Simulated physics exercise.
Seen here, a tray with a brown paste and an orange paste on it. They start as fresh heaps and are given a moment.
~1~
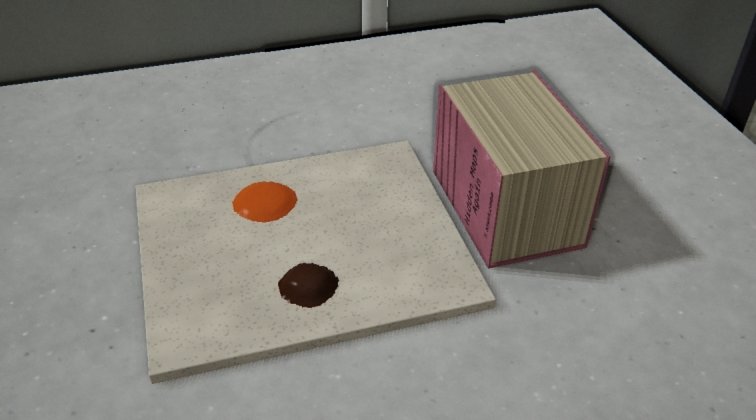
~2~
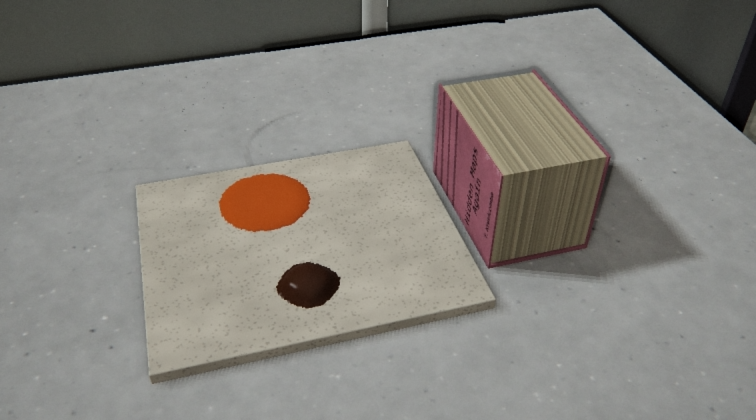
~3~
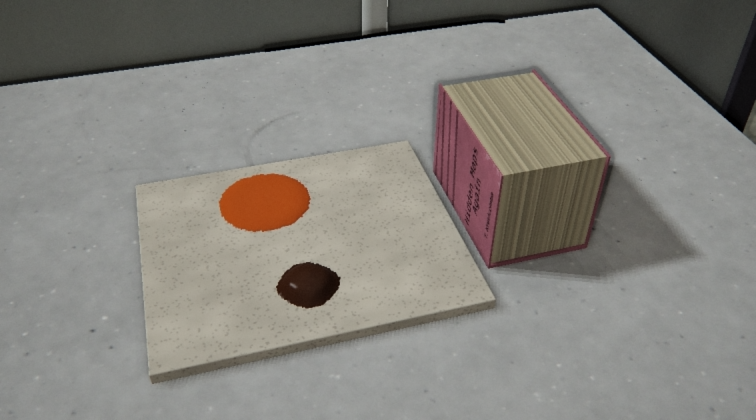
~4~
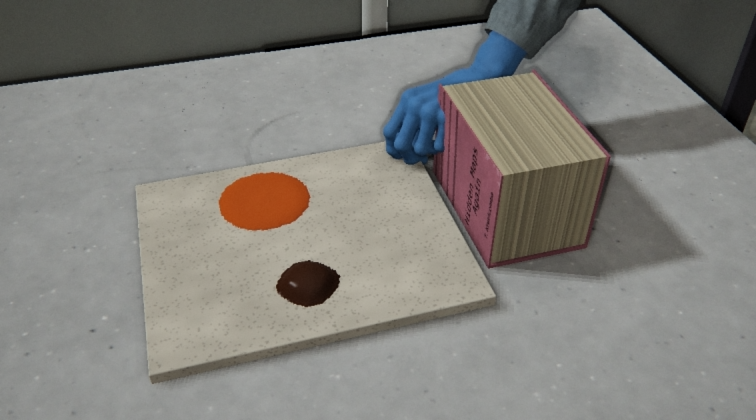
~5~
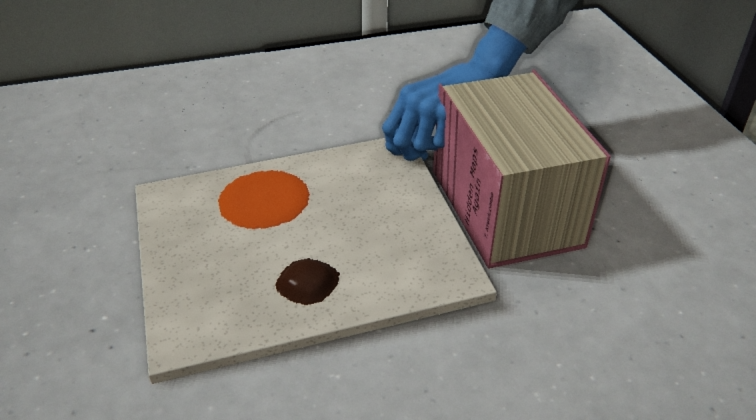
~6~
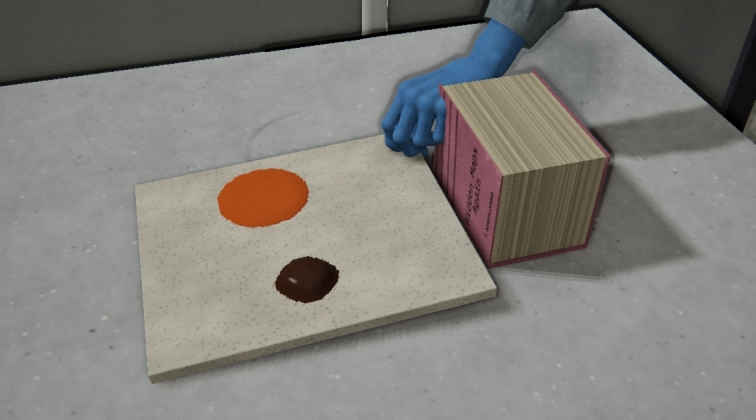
Orange paste spreading thin on a tray beside a mounded brown paste, then a blue-gloved hand slightly raising the tray's far end.
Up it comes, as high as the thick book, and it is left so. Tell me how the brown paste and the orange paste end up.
The brown paste stays on and the orange paste runs off the low end.
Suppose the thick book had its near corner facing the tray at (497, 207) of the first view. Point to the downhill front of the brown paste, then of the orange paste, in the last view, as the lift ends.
About (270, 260) and (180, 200).
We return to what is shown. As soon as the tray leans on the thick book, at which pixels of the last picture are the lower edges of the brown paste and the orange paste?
At (258, 254), and at (160, 209).
A moment on, slope about 24°; the brown paste has not moved; the orange paste has crept down a long way.
Further on, the brown paste has not moved; the orange paste is dripping off the low end.
When it is over, slope about 24°; the brown paste has not moved; the orange paste is dripping off the low end.
